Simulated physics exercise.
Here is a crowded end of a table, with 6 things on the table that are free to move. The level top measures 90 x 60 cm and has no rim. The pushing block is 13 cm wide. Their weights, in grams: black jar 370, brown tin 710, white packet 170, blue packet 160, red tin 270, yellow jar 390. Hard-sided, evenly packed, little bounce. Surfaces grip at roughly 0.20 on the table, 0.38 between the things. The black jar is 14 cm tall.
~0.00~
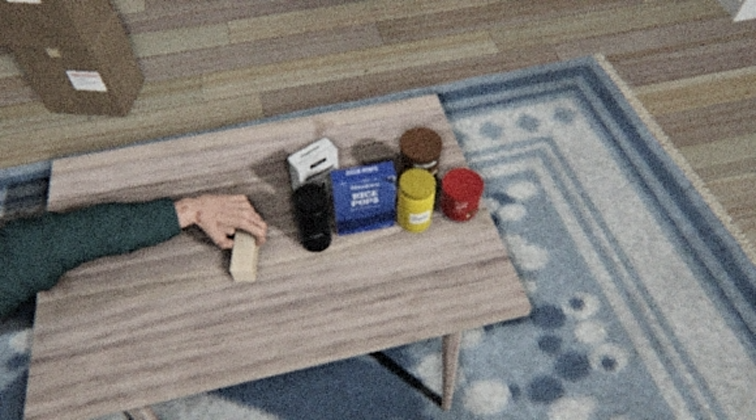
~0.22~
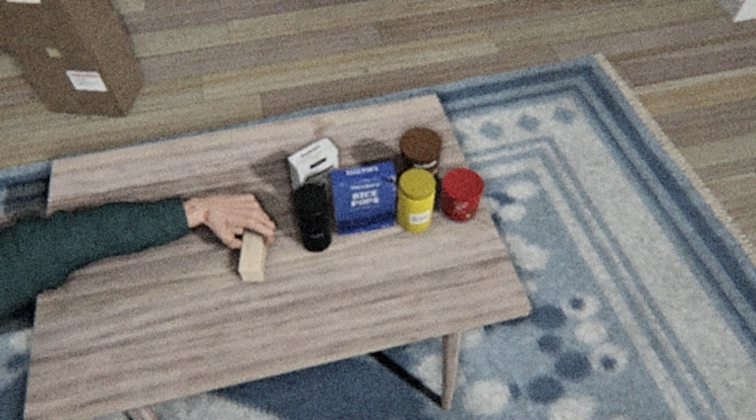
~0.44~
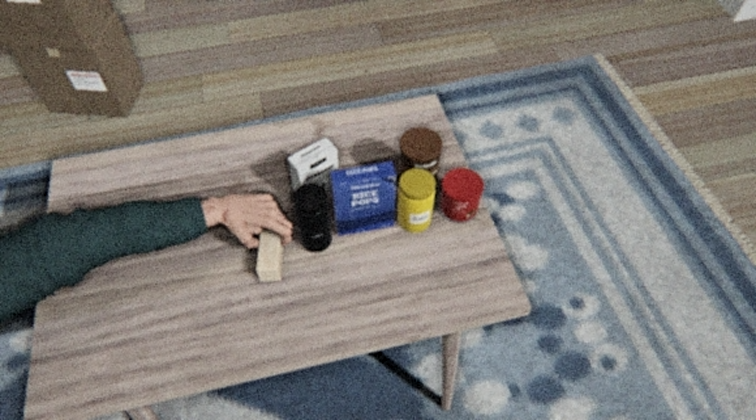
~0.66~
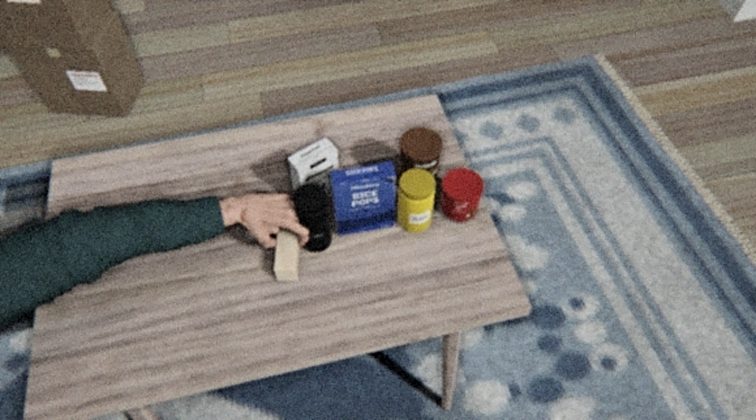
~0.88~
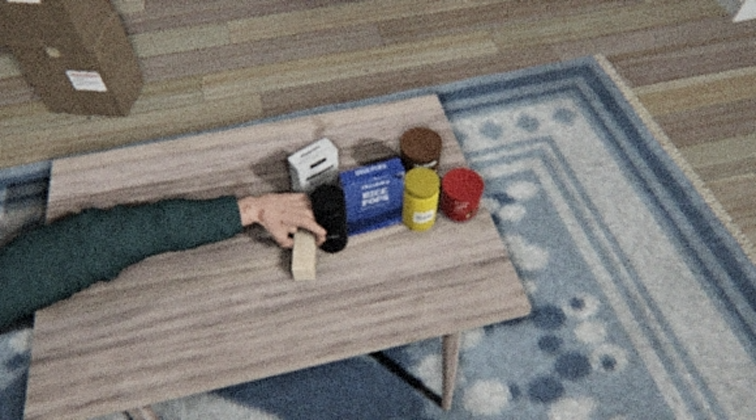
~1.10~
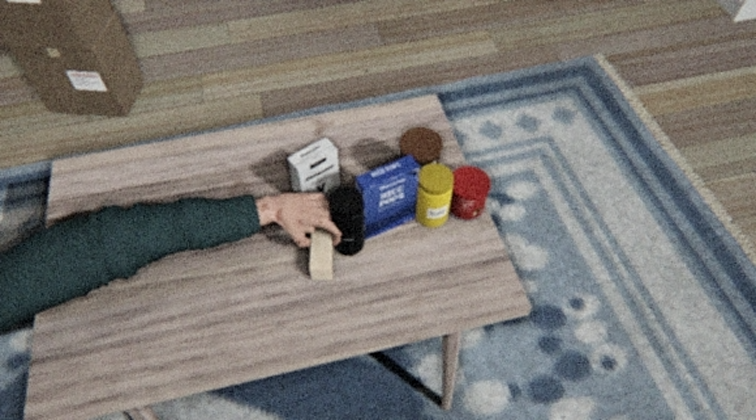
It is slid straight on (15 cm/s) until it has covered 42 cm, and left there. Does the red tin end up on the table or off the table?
The red tin drops to the floor.
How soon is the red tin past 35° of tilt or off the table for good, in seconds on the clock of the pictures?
At about 2.3 s.
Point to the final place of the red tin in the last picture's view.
At about (532, 326).
After 1.60 s, block slid 22 cm; red tin slid 5 cm near (484, 190); black jar slid 14 cm; blue packet slid 9 cm.
After 2.60 s, block slid 37 cm; red tin now off the table; blue packet slid 17 cm; black jar slid 29 cm.
After 2.90 s, block slid 42 cm; blue packet slid 19 cm; yellow jar slid 12 cm; black jar slid 34 cm.
At rest (3.3 s), off the table, red tin; not toppled but over 4 cm from the start, black jar, blue packet and yellow jar; the other 2 in place, give or take 4 cm. Seen from the same camera at the end, red tin near (532, 326).
